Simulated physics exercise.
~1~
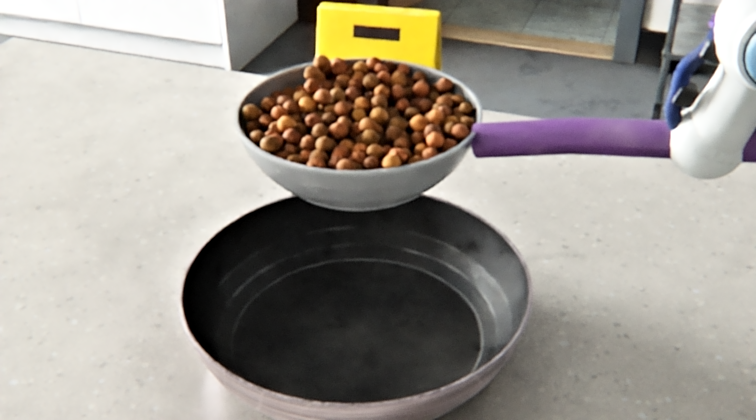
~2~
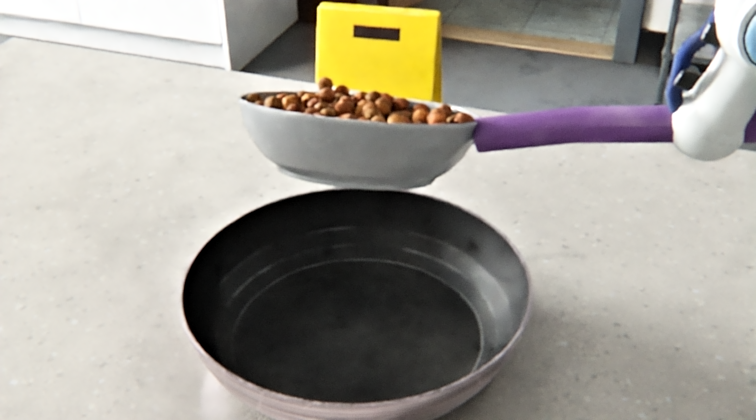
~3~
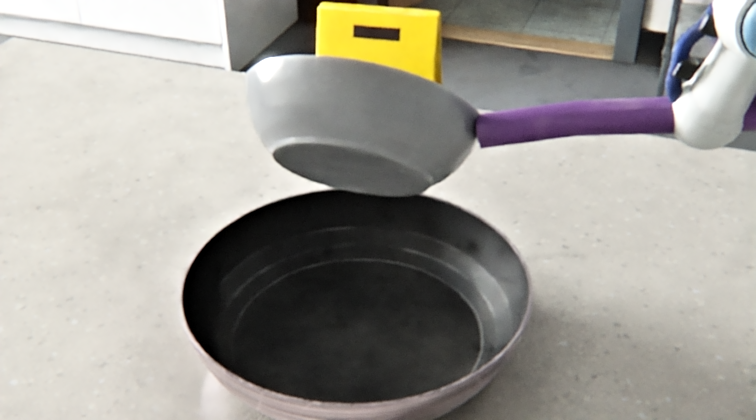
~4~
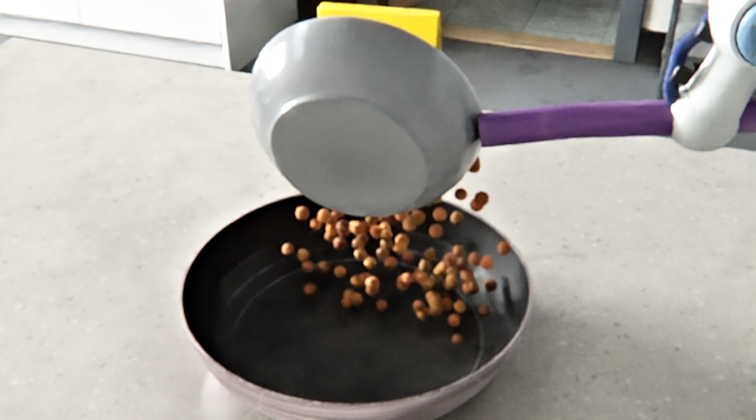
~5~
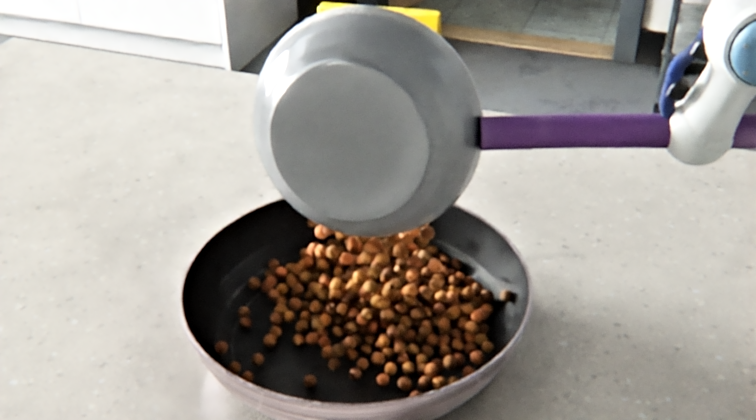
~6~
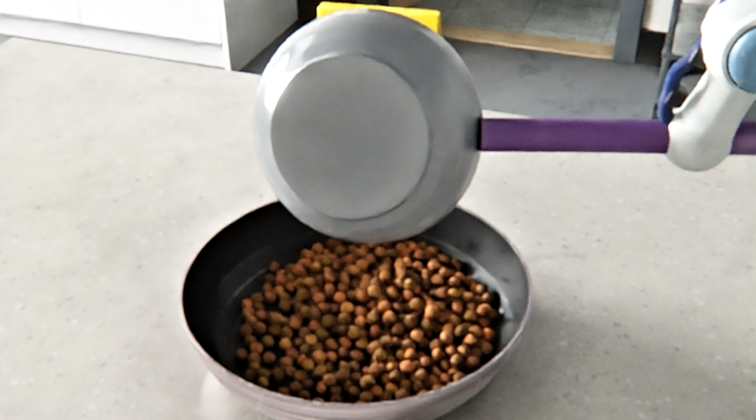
In the video, a robotic arm holds a gray pan with a purple handle, filled with small brown balls, above a larger dark pan. It steadily tips the pan until the balls tumble out, leaving them piled in the dark pan below the tilted one.
